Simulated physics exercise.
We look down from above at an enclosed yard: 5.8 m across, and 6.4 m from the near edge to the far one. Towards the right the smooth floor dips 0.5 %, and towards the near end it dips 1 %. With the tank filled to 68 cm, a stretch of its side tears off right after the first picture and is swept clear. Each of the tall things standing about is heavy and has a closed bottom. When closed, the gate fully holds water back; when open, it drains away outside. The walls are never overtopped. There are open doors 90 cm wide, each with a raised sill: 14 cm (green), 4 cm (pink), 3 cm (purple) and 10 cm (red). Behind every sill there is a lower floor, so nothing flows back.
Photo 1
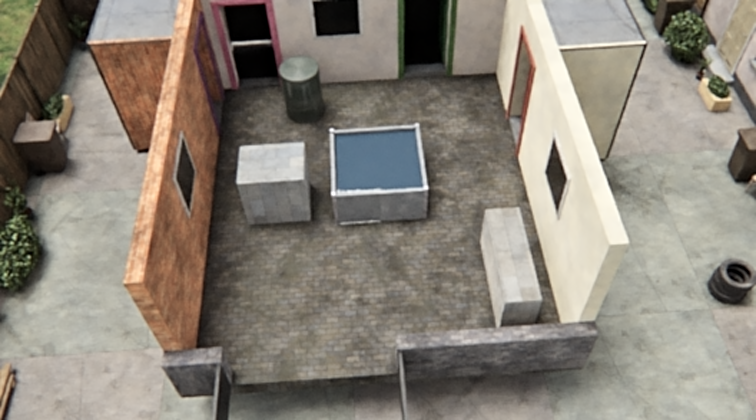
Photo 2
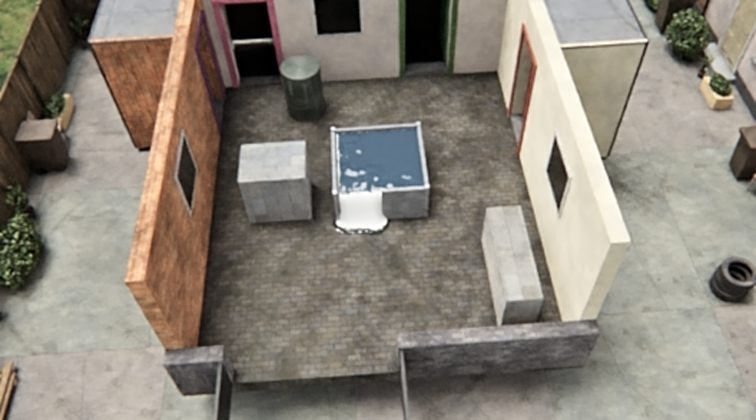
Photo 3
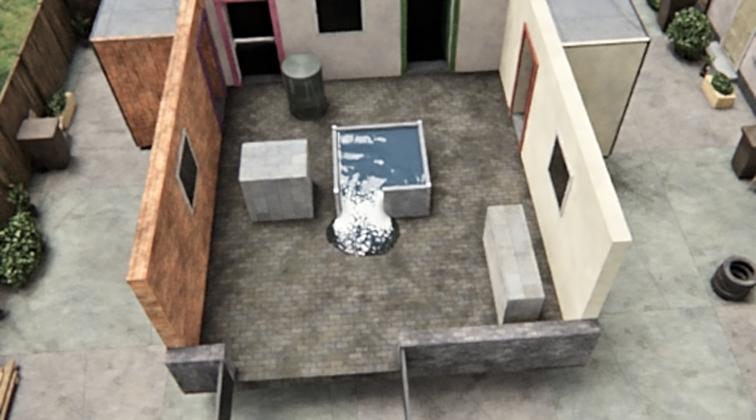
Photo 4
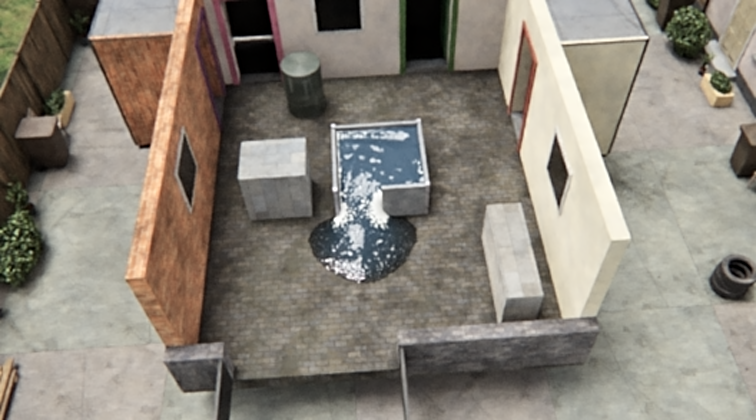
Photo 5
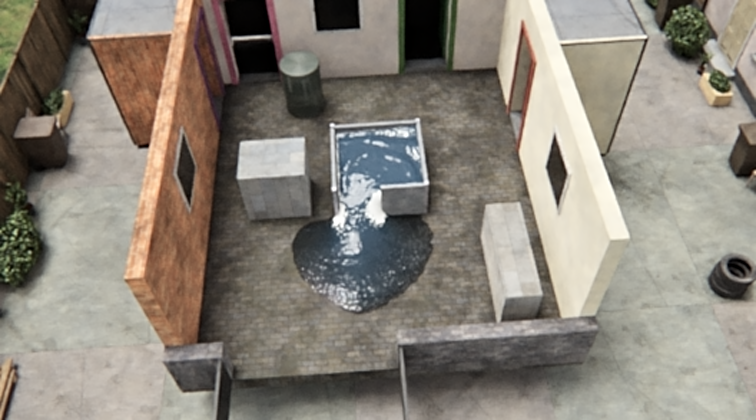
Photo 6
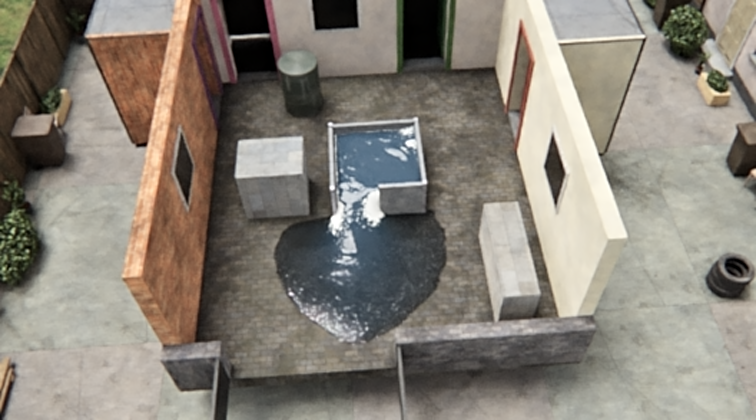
Water burst through the front side of a square tank in a walled yard, foamed onto the brick floor, and spread toward the near edge in a widening dark pool between the grey blocks.
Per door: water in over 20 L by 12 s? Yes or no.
Green door no, pink door no, purple door no, red door no.
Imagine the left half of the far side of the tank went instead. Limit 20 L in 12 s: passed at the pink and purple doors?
Pink stays inside, purple goes beyond, judged against that limit.
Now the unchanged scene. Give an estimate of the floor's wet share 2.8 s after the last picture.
Covered: Roughly 35 %.
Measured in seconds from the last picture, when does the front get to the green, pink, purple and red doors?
First arrivals - green 8.5 s, pink not within the 12 s, purple not in the 12 s, red 4.5 s.
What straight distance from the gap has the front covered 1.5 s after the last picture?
That's near 4.0 m in a straight line.
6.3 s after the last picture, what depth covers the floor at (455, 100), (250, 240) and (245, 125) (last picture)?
1, 2 and 0 cm.
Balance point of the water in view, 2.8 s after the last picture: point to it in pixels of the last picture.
I'd put it close to (376, 237).
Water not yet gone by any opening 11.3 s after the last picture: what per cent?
40 %.
Then, 0.7 s after the last picture water covers 30 % of the floor and is deepest (28 cm) near (351, 223); green door not reached, pink door not reached, purple door not reached, red door not reached.
Then, 1.5 s after the last picture water covers 30 % of the floor and is deepest (22 cm) near (193, 366); green door not reached, pink door not reached, purple door not reached, red door not reached.
Then, 2.8 s after the last picture water covers 35 % of the floor and is deepest (16 cm) near (556, 341); green door not reached, pink door not reached, purple door not reached, red door not reached.
Then, 6.3 s after the last picture water covers 55 % of the floor and is deepest (9 cm) near (556, 341); green door not reached, pink door not reached, purple door not reached, red door 2 cm at the sill, 0 L in.
Then, 11.3 s after the last picture water covers 55 % of the floor and is deepest (5 cm) near (533, 343); green door 1 cm at the sill, 0 L in, pink door not reached, purple door not reached, red door 3 cm at the sill, 0 L in.
